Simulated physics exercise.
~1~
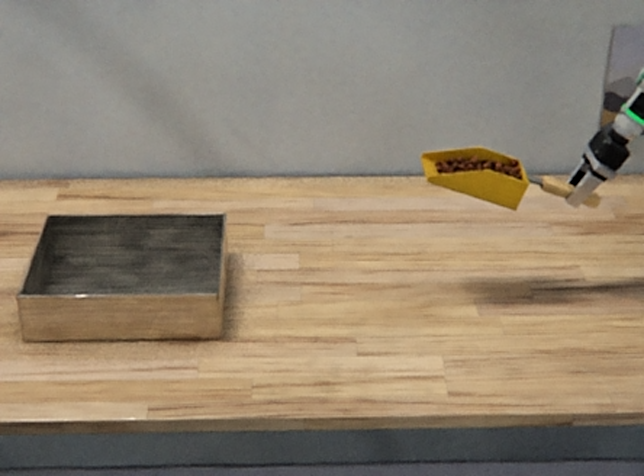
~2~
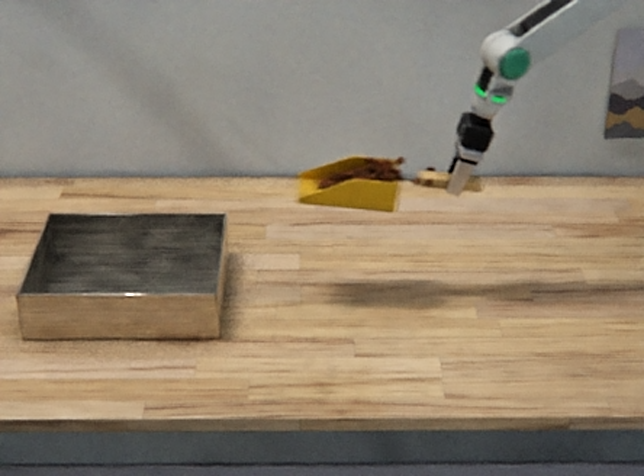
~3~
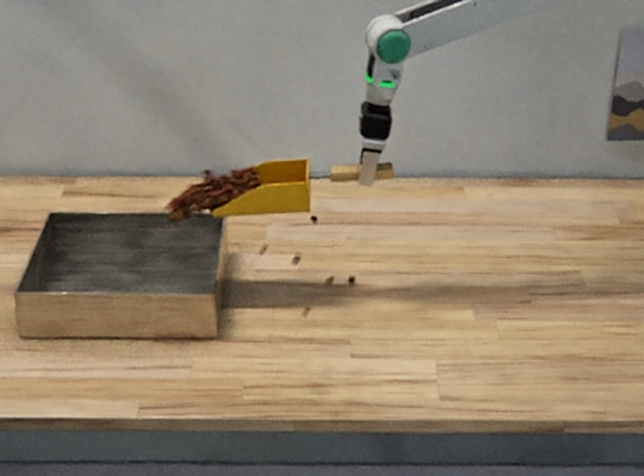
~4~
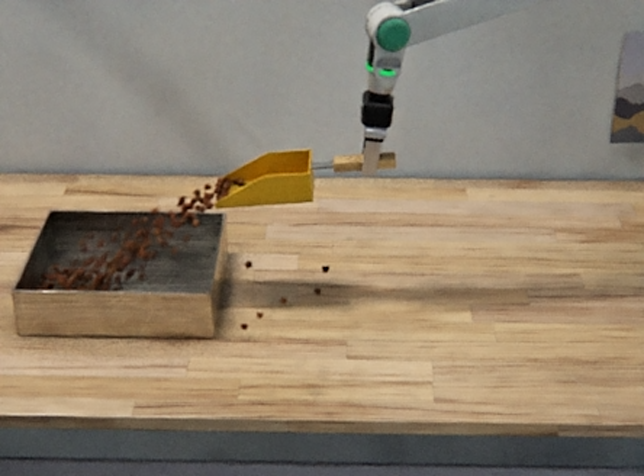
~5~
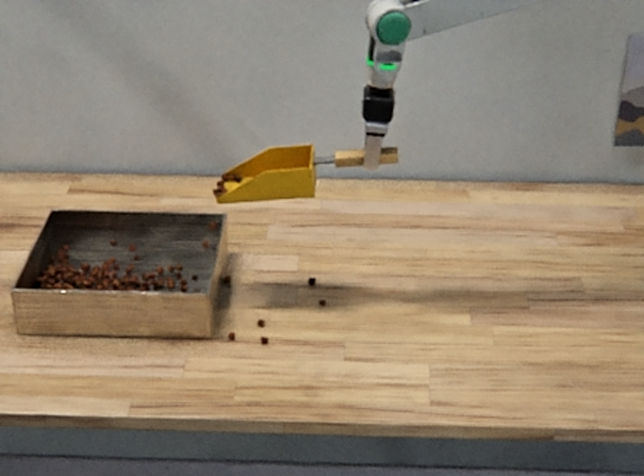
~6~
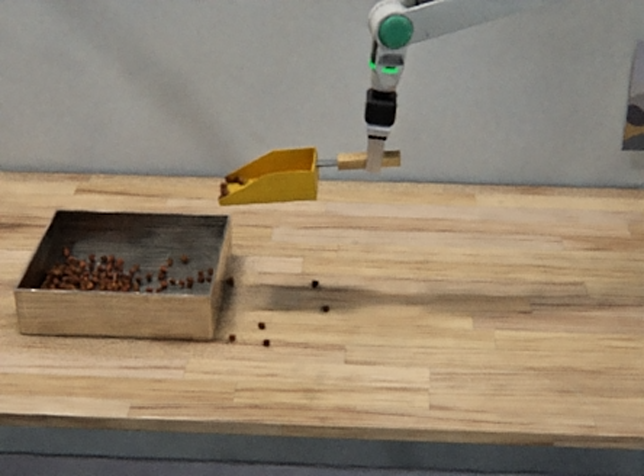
On a wooden tabletop, a robot arm swept a yellow scoop of brown pellets leftward and stopped short, sending most of them flying into a shallow open box, while a few scattered on the table and some stayed in the scoop.
